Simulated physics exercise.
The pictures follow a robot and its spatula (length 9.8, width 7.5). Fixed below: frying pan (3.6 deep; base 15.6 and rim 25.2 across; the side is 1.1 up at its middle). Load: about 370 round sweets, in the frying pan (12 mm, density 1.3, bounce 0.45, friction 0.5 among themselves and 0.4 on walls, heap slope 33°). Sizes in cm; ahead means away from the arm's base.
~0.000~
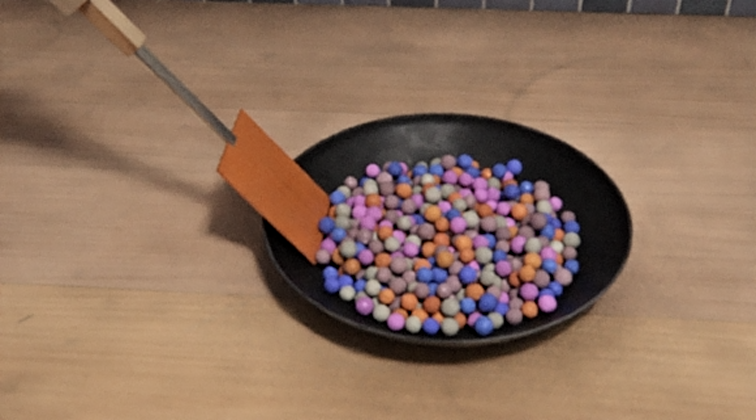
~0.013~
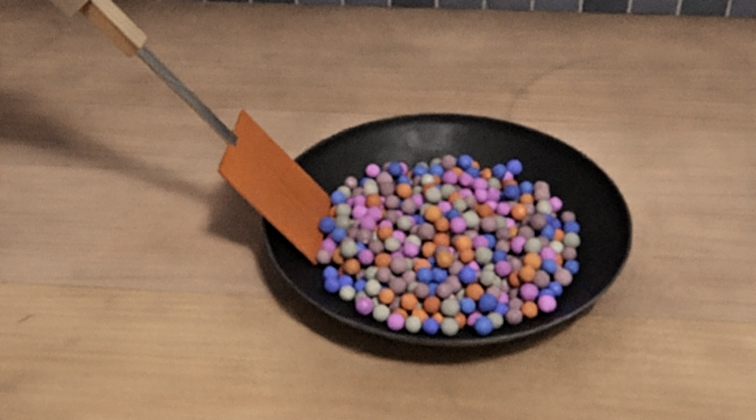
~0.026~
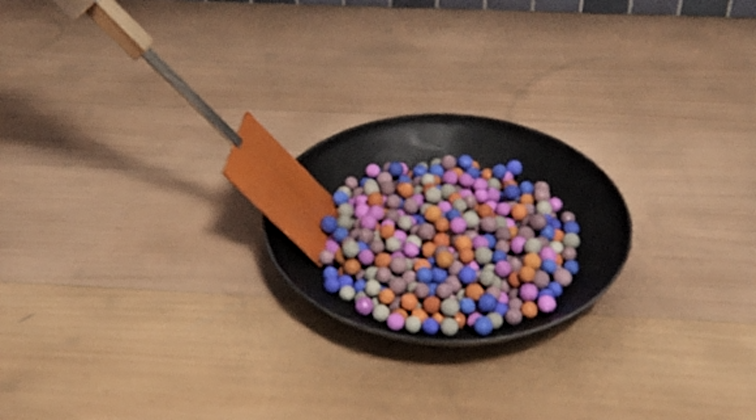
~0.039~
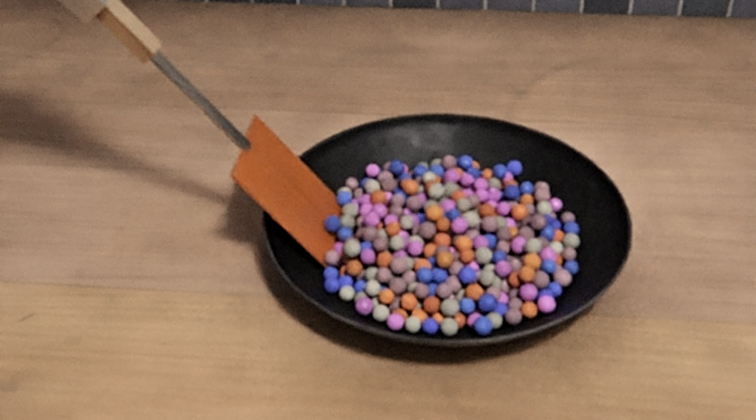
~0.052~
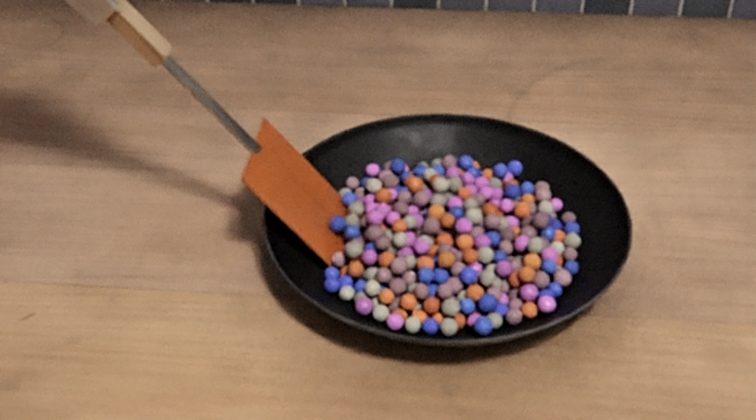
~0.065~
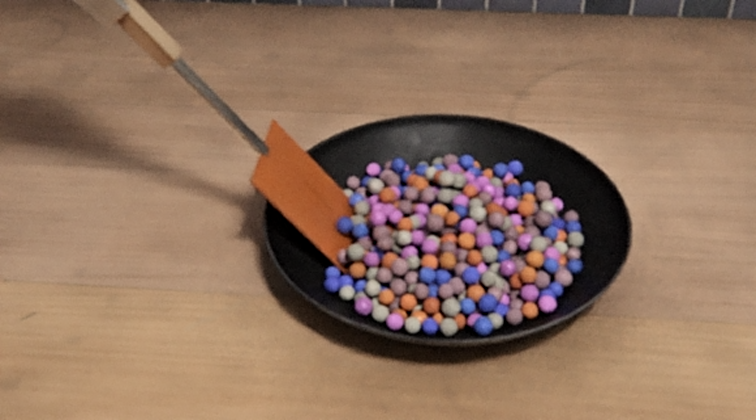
An orange spatula with a wooden handle rests at the left edge of a black frying pan filled with small round sweets in blue, pink, orange and grey. It then slides slowly a short way right into the pan, nudging the nearest sweets while the rest barely move.
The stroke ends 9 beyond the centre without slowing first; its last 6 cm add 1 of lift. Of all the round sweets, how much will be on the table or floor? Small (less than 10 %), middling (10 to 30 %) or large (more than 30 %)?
Share on the table or floor: Middling (10 to 30 %).
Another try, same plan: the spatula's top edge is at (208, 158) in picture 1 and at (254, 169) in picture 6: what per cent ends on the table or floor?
About 25 per cent.
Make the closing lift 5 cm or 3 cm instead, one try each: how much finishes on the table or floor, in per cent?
Some 15 and 20 per cent.
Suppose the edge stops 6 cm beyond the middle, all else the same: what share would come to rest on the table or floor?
Then about 5 per cent.
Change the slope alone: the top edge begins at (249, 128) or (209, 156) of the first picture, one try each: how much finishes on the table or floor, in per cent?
About 20 and 20 per cent.
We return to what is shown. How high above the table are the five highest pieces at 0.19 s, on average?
Some 4 cm.
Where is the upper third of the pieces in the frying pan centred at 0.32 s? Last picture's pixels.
Near (549, 219).
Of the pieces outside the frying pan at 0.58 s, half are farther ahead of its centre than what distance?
Roughly 16 cm.
After 0.19 s, sloping 52°, highest piece 4 above the table; 371 in the frying pan.
After 0.32 s, sloping 52°, highest piece 5 above the table; 371 in the frying pan.
After 0.58 s, sloping 52°, highest piece 5 above the table; 307 in the frying pan, 62 on the table or floor, 2 on the blade or in flight.
After 1.63 s, sloping 52°, highest piece 5 above the table; 306 in the frying pan, 65 on the table or floor.
At rest, 306 in the frying pan, 65 on the table or floor. That is 18 % on the table or floor.
